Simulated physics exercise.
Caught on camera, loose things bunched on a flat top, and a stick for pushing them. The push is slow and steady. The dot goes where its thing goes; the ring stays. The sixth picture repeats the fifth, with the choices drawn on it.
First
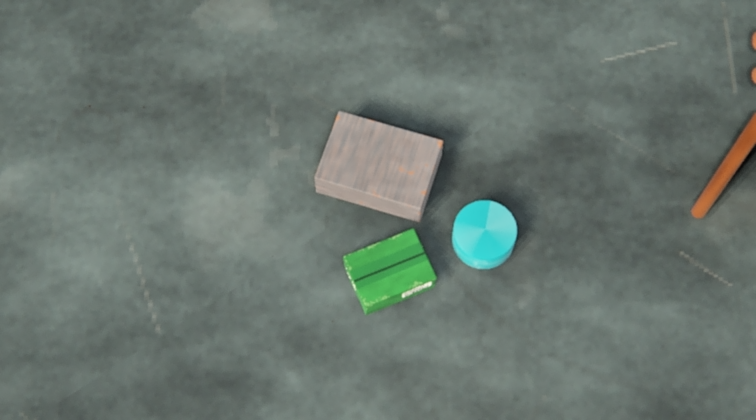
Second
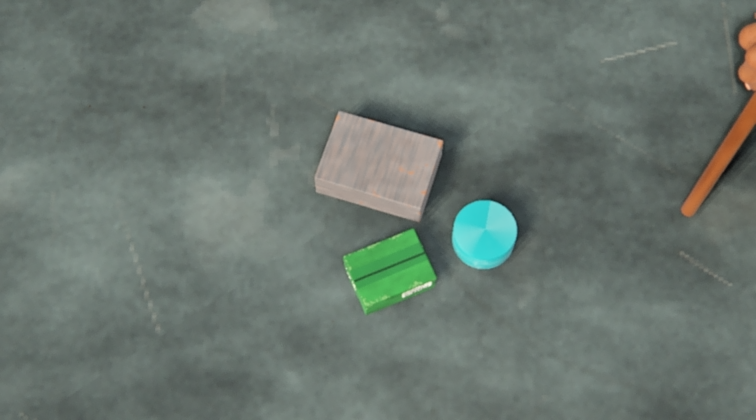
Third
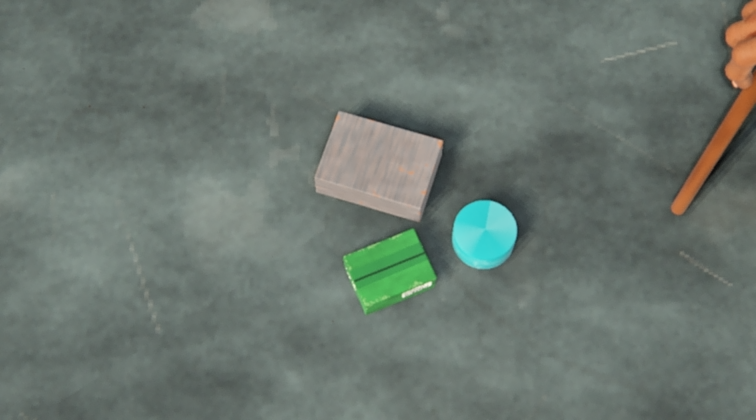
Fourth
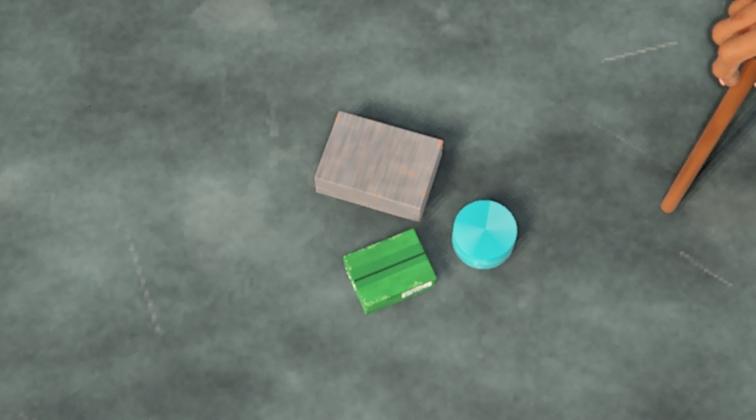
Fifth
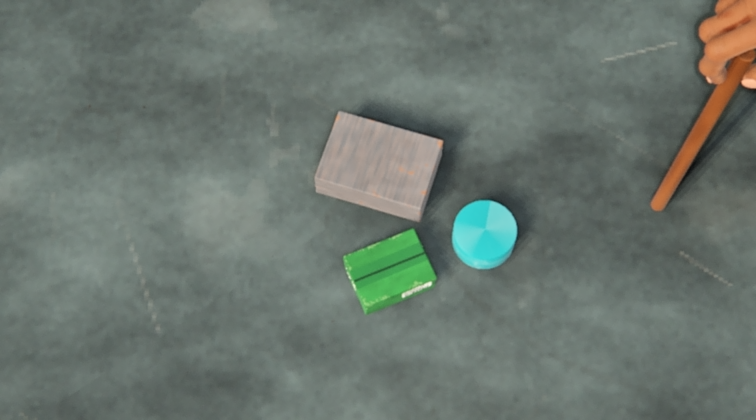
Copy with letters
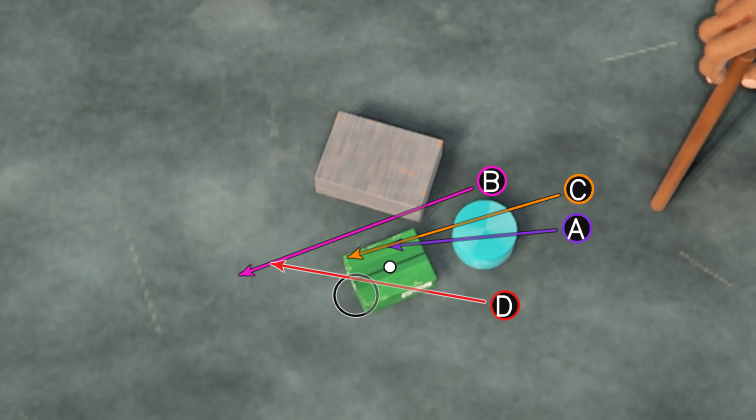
A hand moves a brown stick slowly leftward toward a still turquoise tin, grey block and green box.
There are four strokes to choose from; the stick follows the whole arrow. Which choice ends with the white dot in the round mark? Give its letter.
Take C.
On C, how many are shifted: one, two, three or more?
In all, two.
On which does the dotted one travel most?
Stroke A.
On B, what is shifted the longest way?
It is the grey block.
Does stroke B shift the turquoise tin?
No.
On the copy, A from (556, 230) to (389, 246); B from (472, 188) to (240, 275); C from (559, 195) to (349, 257); D from (484, 302) to (272, 264); the ring at (356, 295); the white dot at (390, 267).
On C. First, foot of the stick (485, 218); green box (389, 271); turquoise tin (473, 246).
Then, foot of the stick (408, 240); green box (383, 278); turquoise tin (464, 257).
Finally, foot of the stick (349, 258); green box (358, 299); turquoise tin (464, 257); the dot on the green box is in the ring.
By contrast, A leaves the dotted thing at (314, 316); B leaves the dotted thing at (389, 271); D leaves the dotted thing at (347, 234).
